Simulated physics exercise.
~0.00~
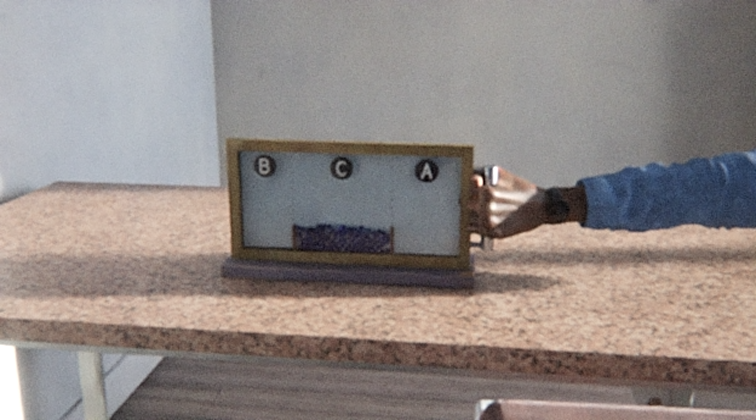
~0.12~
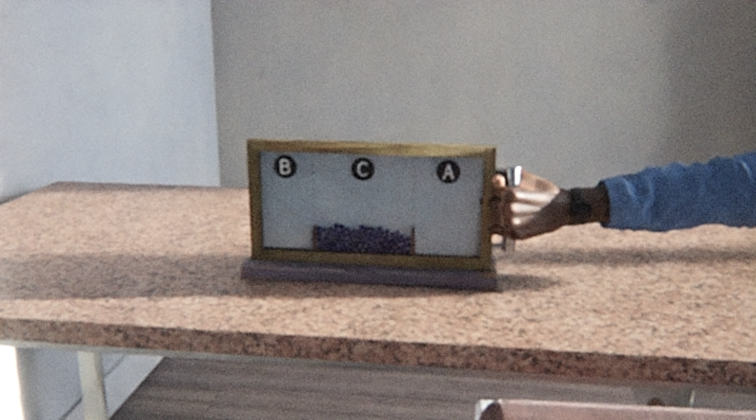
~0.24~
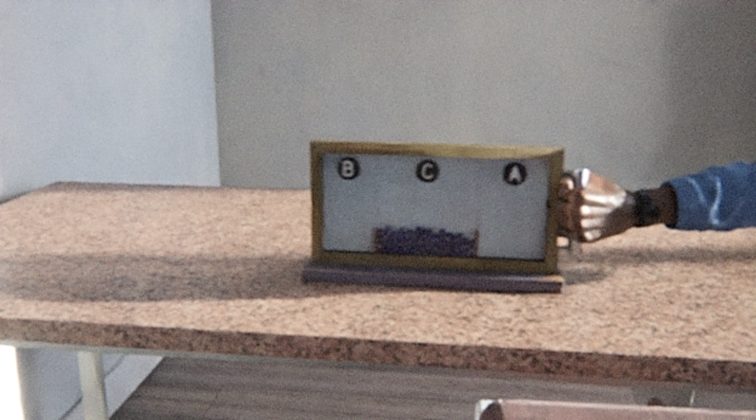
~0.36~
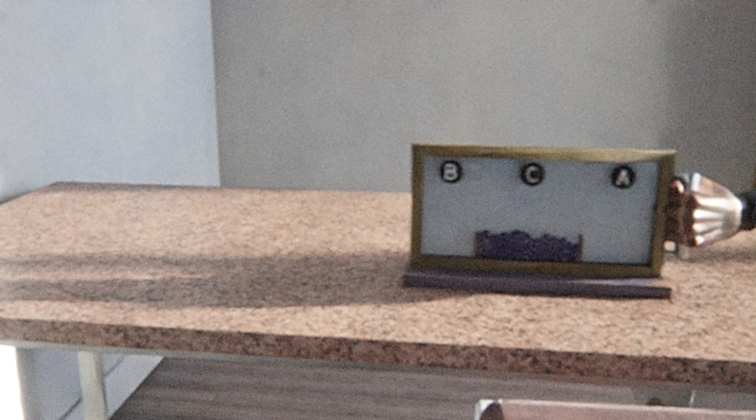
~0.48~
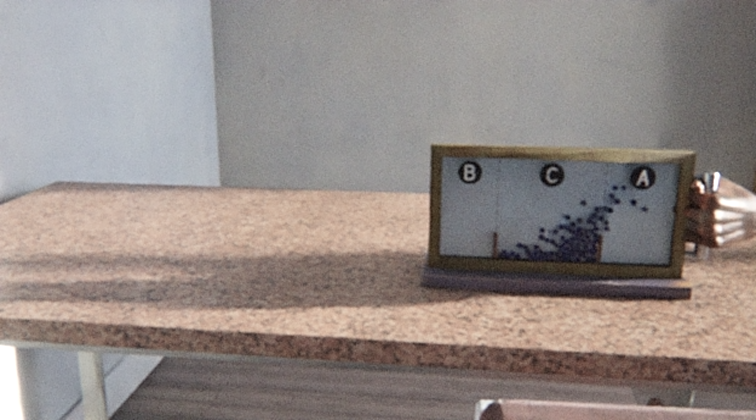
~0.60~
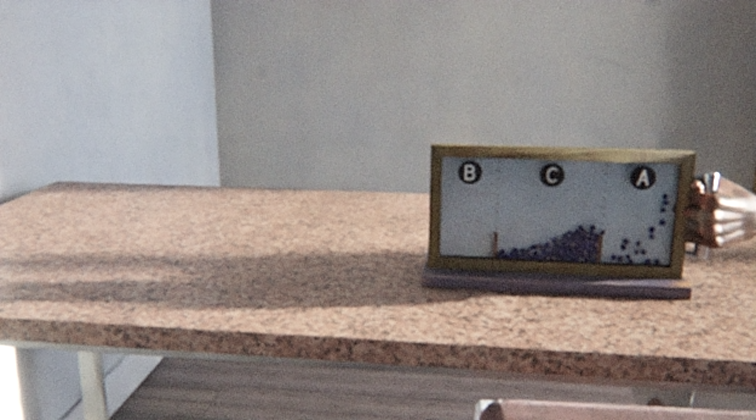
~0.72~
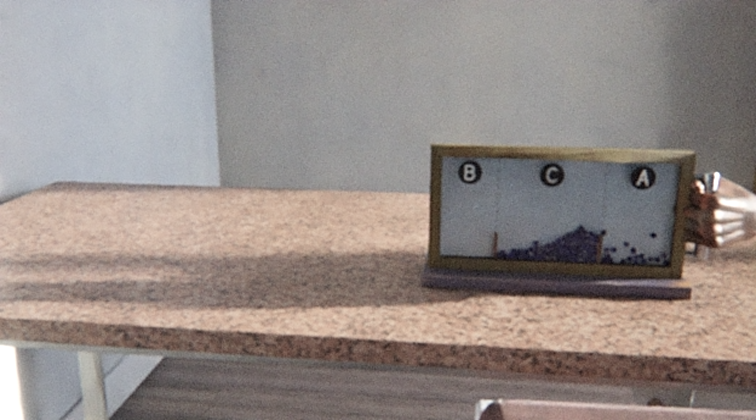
A shallow, glass-fronted case of dark blue beads was slid by hand to the right along a speckled table and stopped, sending the beads surging rightward, so that some spilled under the letter A while most stayed heaped beneath C.
